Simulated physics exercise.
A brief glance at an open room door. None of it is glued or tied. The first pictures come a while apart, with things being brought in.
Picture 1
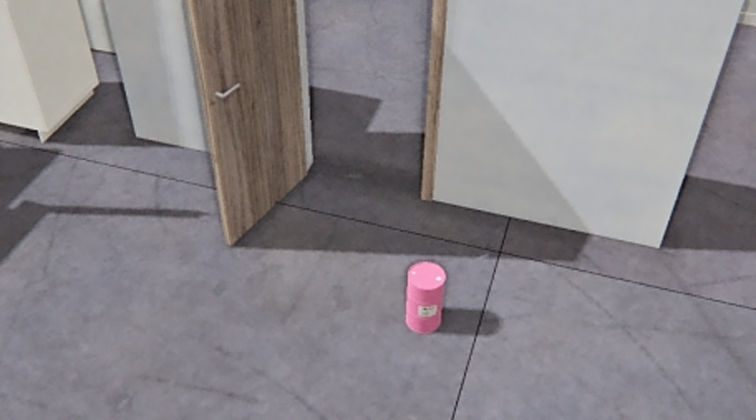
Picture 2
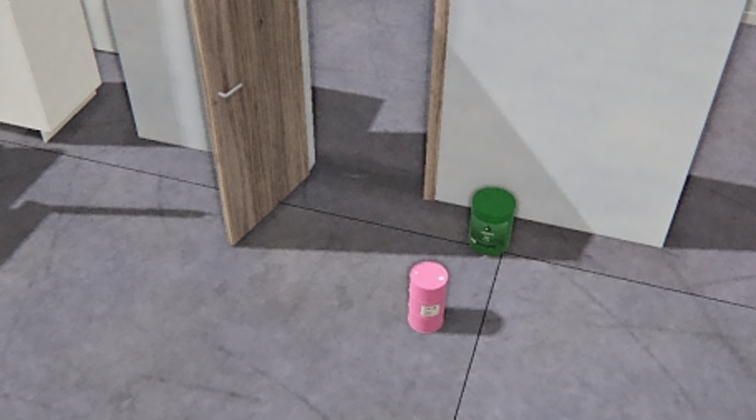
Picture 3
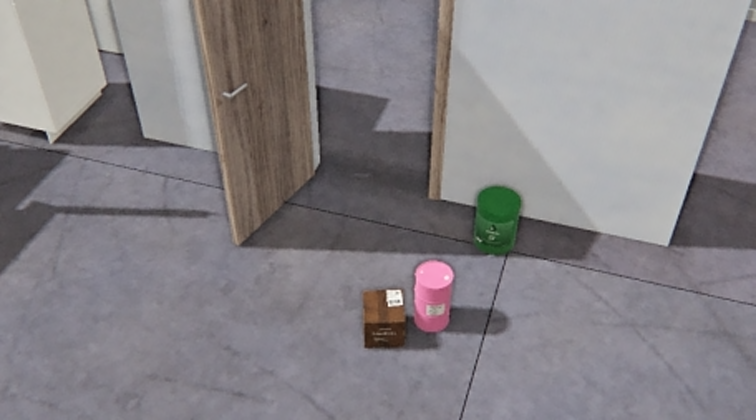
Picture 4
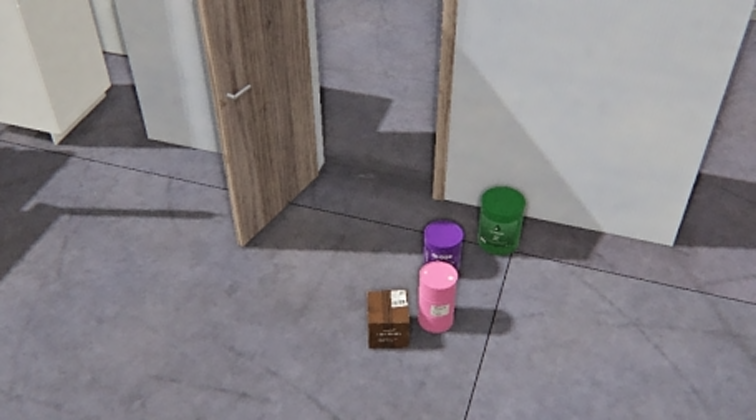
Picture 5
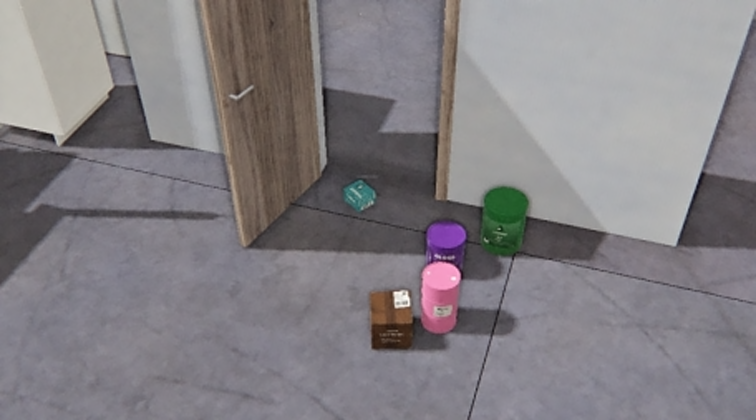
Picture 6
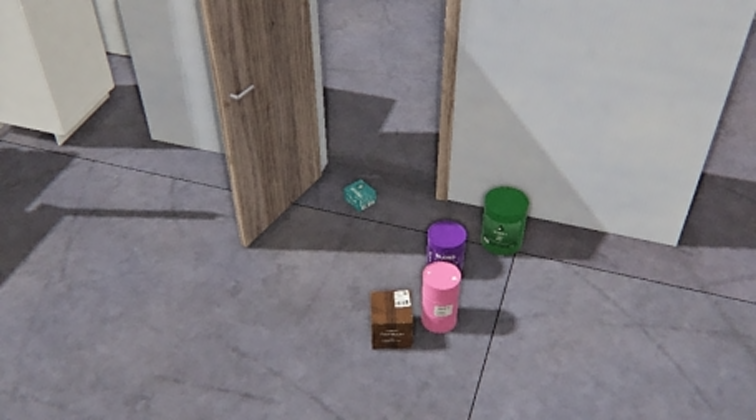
In this clip, a wooden door stands wide open and still as a green pail, a brown parcel, a purple pail and a turquoise box appear in turn around a pink canister on the gray floor, with nobody in view.
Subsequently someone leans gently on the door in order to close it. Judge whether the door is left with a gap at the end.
I expect the door will meet its frame.
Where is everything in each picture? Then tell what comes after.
The first frame shows door wide open and still; pink canister (425, 298).
The second frame shows door wide open and still.
The third frame shows door wide open and still; pink canister (433, 297); green pail (497, 221).
The fourth frame shows door wide open and still; brown parcel (388, 319); purple pail (443, 250).
The fifth frame shows door wide open and still; pink canister (440, 298); green pail (504, 222).
The sixth frame shows door wide open and still; turquoise box (360, 196); brown parcel (391, 320).
Then, 0.80 s past the last view, door 79° open.
Then, 1.50 s past the last view, door 37° open.
Then, 1.70 s past the last view, door 24° open; turquoise box displaced a little near (371, 189).
Then, 2.00 s past the last view, door 5° open; turquoise box displaced about its own width near (380, 177).
Finally, door 0° open; moved from the start, turquoise box; the other 4 still in place. Final places as the last picture's camera would see them, turquoise box near (383, 171).
